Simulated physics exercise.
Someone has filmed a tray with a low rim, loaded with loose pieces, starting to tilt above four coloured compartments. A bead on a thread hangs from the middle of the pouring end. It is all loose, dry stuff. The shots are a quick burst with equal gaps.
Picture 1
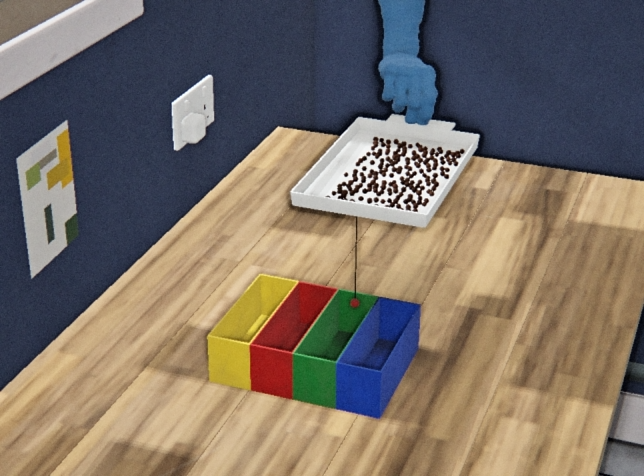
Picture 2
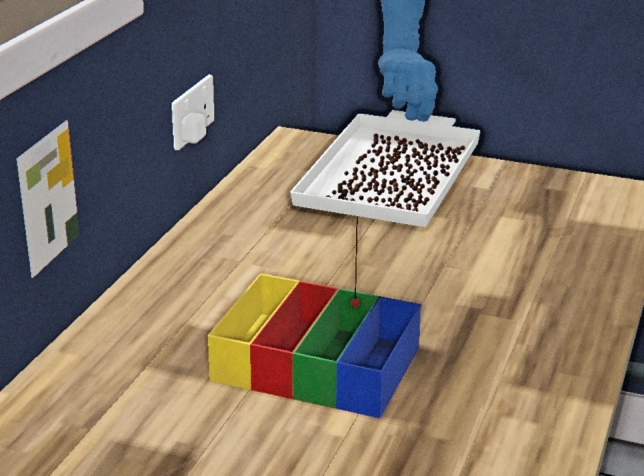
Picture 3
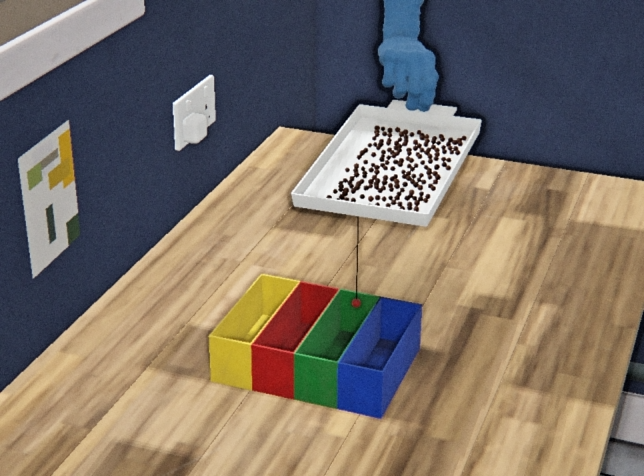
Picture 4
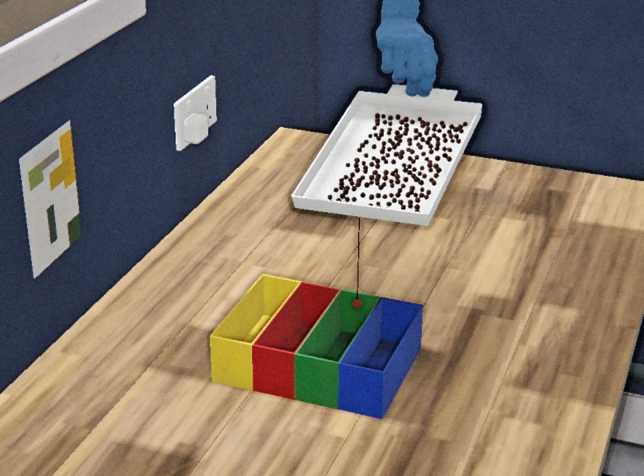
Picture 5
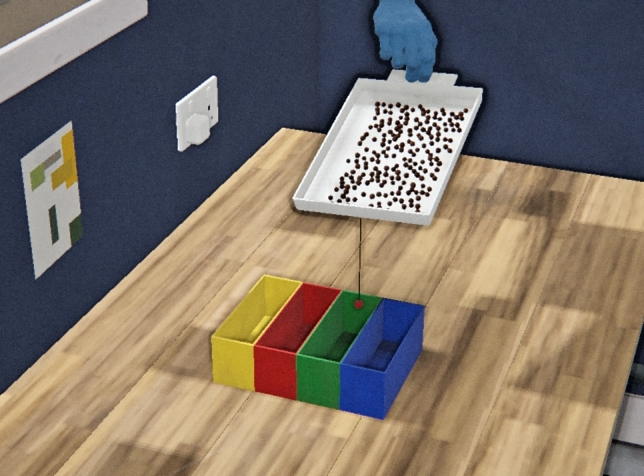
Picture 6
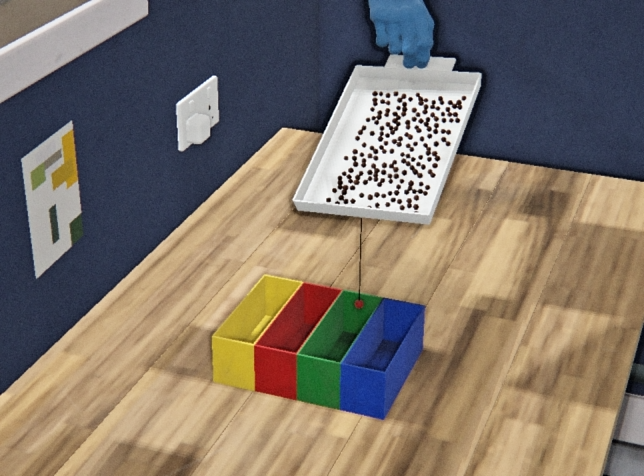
White tray of small dark berries tilting gradually above yellow, red, green and blue compartments as a blue-gloved hand raises its far end.
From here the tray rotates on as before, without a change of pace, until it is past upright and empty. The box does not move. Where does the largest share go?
It favours the red compartment.
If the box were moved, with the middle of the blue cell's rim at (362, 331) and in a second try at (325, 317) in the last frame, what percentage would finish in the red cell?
About 30 and 0 per cent.
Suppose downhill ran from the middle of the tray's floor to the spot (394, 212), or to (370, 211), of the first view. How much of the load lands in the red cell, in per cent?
Roughly 0 per cent, and 10 per cent.
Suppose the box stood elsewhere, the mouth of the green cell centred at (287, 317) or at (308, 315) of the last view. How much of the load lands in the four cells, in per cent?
In turn 80 and 90 in a hundred.
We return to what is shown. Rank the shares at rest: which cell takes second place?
Second comes green.
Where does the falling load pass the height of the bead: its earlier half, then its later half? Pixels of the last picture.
First near (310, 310), later near (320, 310).
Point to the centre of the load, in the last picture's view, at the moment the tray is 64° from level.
Around (345, 200).
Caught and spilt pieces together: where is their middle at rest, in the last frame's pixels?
At about (306, 374).
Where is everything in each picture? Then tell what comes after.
The first frame shows corners of the pouring end at (293, 191) and (426, 213), level; middle of the load at (402, 179), allspice berries; bead on its thread at (355, 303); yellow cell at (229, 358); red cell at (272, 367); green cell at (315, 377); blue cell at (359, 386).
The second frame shows corners of the pouring end at (293, 191) and (426, 213), level; middle of the load at (402, 177).
The third frame shows corners of the pouring end at (294, 193) and (426, 213), tipped barely, lowest at the left corner; middle of the load at (403, 172).
The fourth frame shows corners of the pouring end at (294, 195) and (427, 213), tipped a little, lowest at the left corner; middle of the load at (404, 165).
The fifth frame shows corners of the pouring end at (295, 198) and (428, 213), tipped clearly, lowest at the left corner; middle of the load at (394, 156).
The sixth frame shows corners of the pouring end at (295, 199) and (427, 213), tipped clearly, lowest at the left corner; middle of the load at (392, 151), about a quarter on the move; yellow cell at (234, 359); red cell at (276, 368); green cell at (319, 377); blue cell at (363, 387).
Soon after the last picture, tray tipped steeply; most on the tray; a small part falling or outside the box.
A little later, tray tipped past a quarter turn; most on the tray; a small part in the red cell; a stray few in the green cell; a stray few in the blue cell; a stray few in the yellow cell; a small part falling or outside the box.
Later still, tray tipped past a quarter turn; about half in the red cell; about a third in the green cell; a small part in the blue cell; a small part in the yellow cell; a stray few falling or outside the box.
At rest, tray tipped past a quarter turn; about half in the red cell; about a third in the green cell; a small part in the blue cell; a small part in the yellow cell; a stray few outside the box.
